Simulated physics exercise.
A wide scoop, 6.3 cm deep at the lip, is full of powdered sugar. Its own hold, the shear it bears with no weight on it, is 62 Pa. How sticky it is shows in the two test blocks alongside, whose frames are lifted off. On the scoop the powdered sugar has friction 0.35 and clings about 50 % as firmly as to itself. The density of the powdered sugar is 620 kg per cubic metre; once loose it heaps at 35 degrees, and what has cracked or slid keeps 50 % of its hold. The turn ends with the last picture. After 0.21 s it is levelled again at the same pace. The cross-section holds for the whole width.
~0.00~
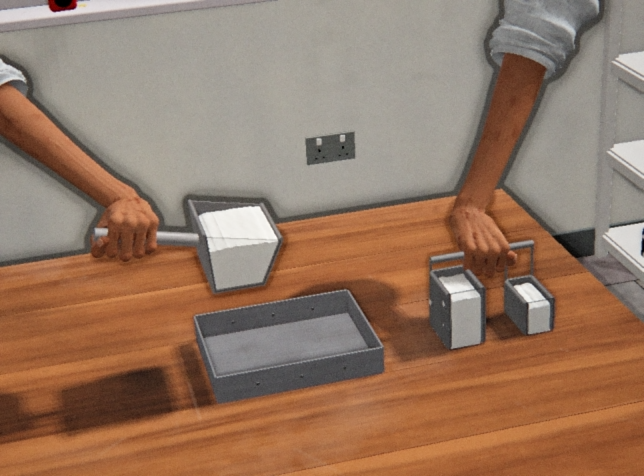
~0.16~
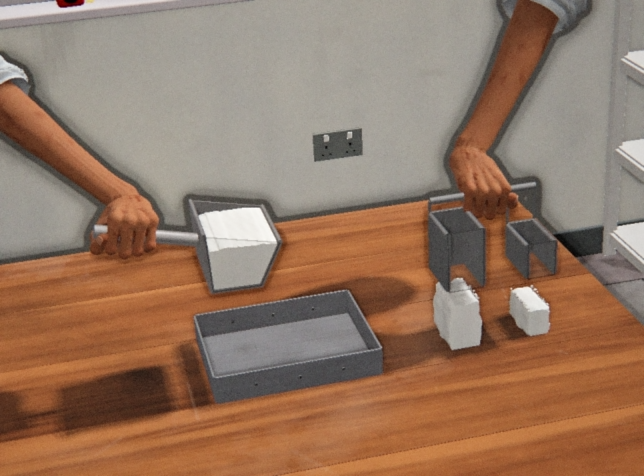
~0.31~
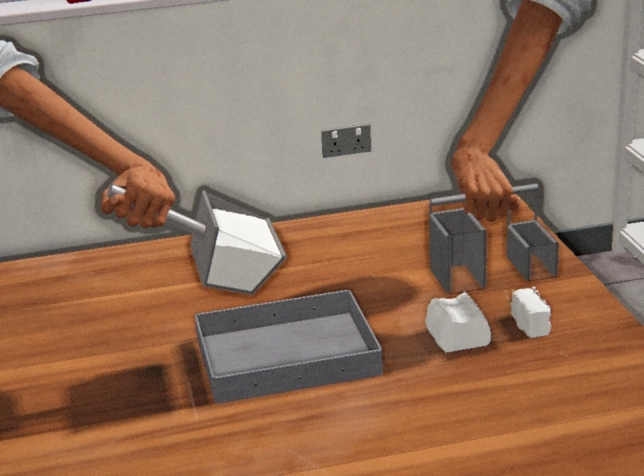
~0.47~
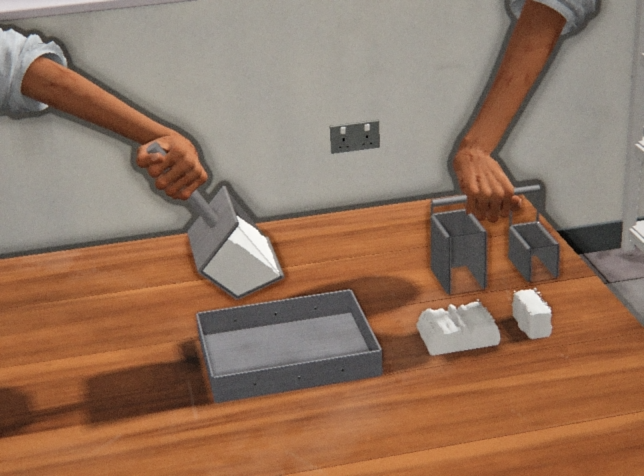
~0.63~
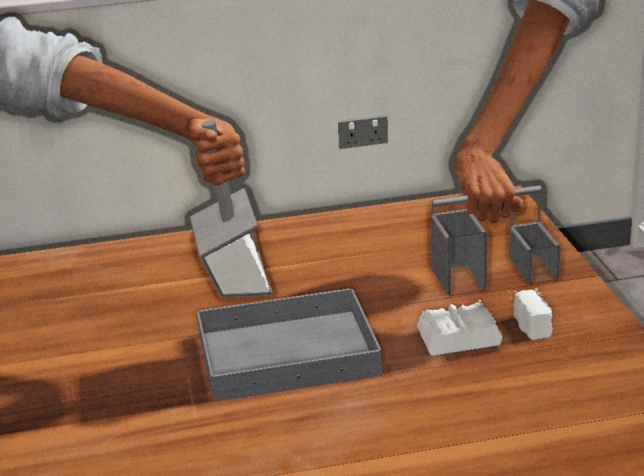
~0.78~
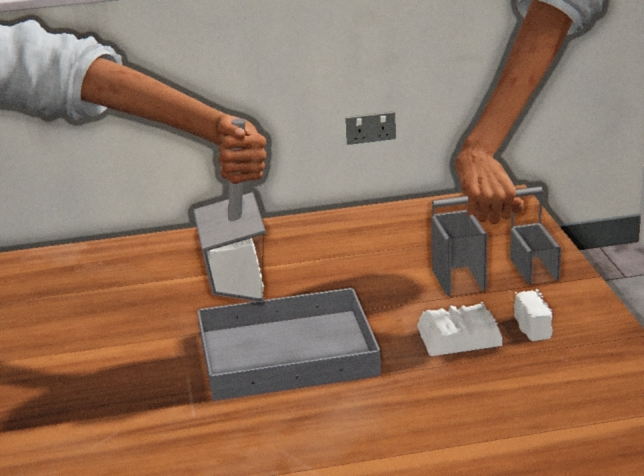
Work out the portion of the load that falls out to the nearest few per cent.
About 46 %.
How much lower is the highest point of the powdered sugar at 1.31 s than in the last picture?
About 3.0 cm.
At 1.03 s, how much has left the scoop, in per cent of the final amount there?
Some 80 per cent.
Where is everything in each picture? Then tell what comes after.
Lip at (279, 239), tilt 0 degrees; top of the powdered sugar at (245, 245); blocks stand 8.6 cm, 4.7 cm (left to right), in the first frame.
Lip at (278, 241), tilt 2 degrees; top of the powdered sugar at (224, 249); blocks stand 8.0 cm, 4.7 cm (left to right), in the second frame.
Lip at (283, 256), tilt 21 degrees; top of the powdered sugar at (217, 246); blocks stand 5.6 cm, 4.7 cm (left to right), in the third frame.
Lip at (282, 275), tilt 46 degrees; top of the powdered sugar at (228, 241); blocks stand 4.0 cm, 4.7 cm (left to right), in the fourth frame.
Lip at (271, 292), tilt 71 degrees; top of the powdered sugar at (240, 240); blocks stand 3.9 cm, 4.7 cm (left to right), in the fifth frame.
Lip at (263, 299), tilt 84 degrees; top of the powdered sugar at (249, 245); blocks stand 3.9 cm, 4.7 cm (left to right), in the sixth frame.
After 1.03 s, the scoop is at 83 degrees and 38 % has left it.
After 1.31 s, the scoop is at 46 degrees and 45 % has left it.
After 1.60 s, the scoop is at 3 degrees and 46 % has left it.
After 1.88 s, the scoop is at 0 degrees and 46 % has left it.
After 1.98 s, at the end, the scoop is at 0 degrees and 46 % has left it.
